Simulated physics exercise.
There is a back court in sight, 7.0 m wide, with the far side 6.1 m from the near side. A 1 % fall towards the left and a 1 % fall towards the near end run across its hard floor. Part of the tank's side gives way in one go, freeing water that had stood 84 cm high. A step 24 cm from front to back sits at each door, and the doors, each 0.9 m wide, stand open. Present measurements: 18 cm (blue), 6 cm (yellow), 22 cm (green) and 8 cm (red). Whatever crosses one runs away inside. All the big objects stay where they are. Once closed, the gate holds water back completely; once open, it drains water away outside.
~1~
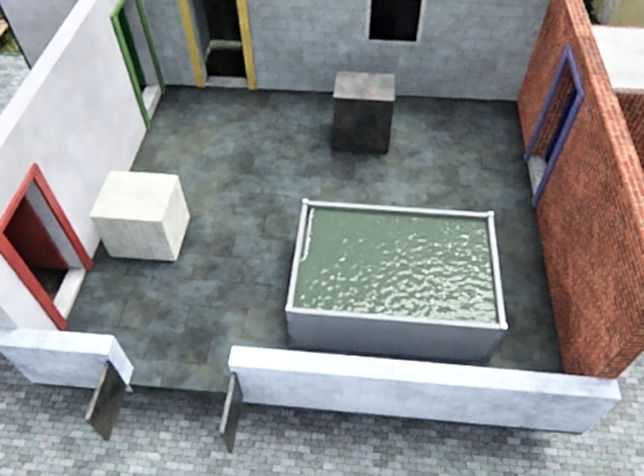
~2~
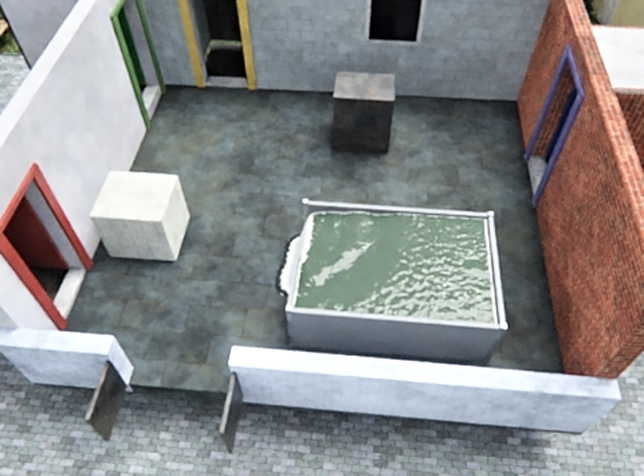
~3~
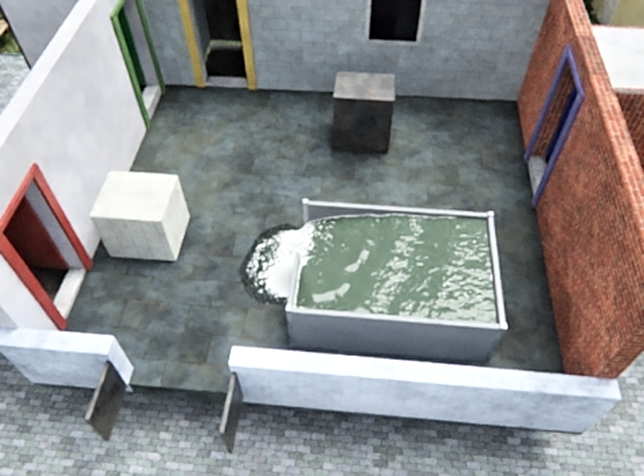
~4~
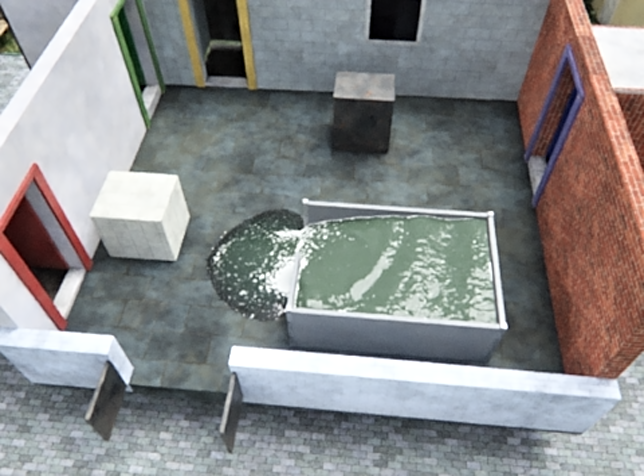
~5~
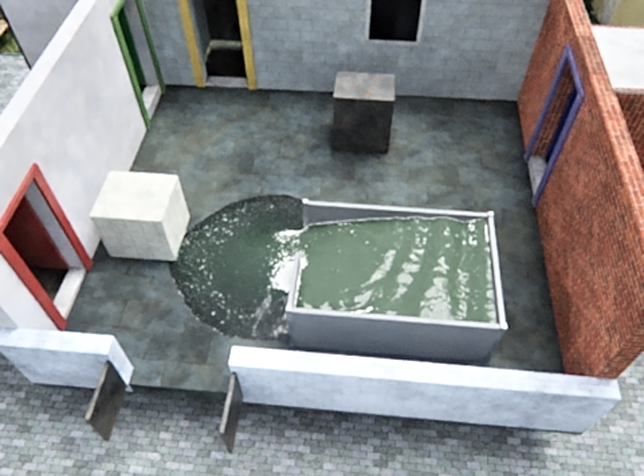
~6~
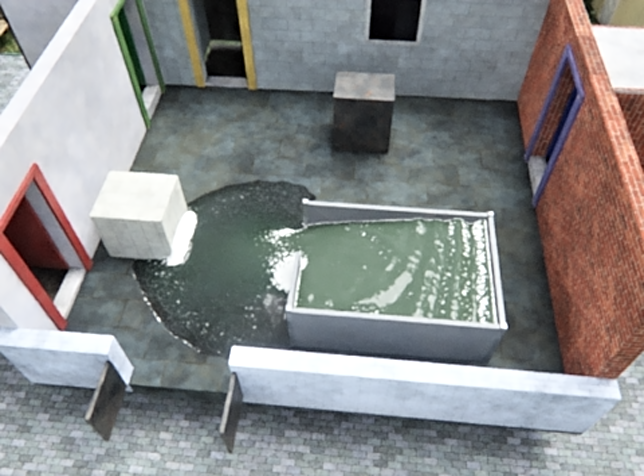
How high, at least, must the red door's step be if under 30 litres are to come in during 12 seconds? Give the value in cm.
I would say about 25 cm.
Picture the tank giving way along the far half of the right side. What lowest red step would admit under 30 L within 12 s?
Some 13.5 cm.
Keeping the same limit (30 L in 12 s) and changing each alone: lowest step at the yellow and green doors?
About 16 cm at yellow and about 19 cm at green.
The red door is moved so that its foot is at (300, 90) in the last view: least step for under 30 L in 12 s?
You'd want it roughly 6.5 cm high.
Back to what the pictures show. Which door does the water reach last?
That would be the blue door.
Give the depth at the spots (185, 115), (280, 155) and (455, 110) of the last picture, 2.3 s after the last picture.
Approx. 9 / 1 / 0 cm.
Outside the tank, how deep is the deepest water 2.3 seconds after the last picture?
About 41 cm at most.
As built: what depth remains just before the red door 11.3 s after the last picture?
The depth there is around 10.5 cm.
Then, 0.7 s after the last picture water covers 30 % of the floor, deepest (49 cm) near (300, 259); 14 cm at the red door, 20 litres in over its 8 cm step.
Then, 2.3 s after the last picture water covers 40 % of the floor, deepest (41 cm) near (50, 360); 26 cm at the red door, 196 litres in over its 8 cm step.
Then, 11.3 s after the last picture water covers 95 % of the floor, deepest (14 cm) near (50, 360); 10 cm at the red door, 451 litres in over its 8 cm step.
At the red door as built, the water peaked near 28 cm, 2.1 s after the last picture.
Run again over the same 12 s with other heights there, 46 litres in over 23 cm, 5 litres over 31 cm. The limit of 30 litres is kept from about 25 cm up.
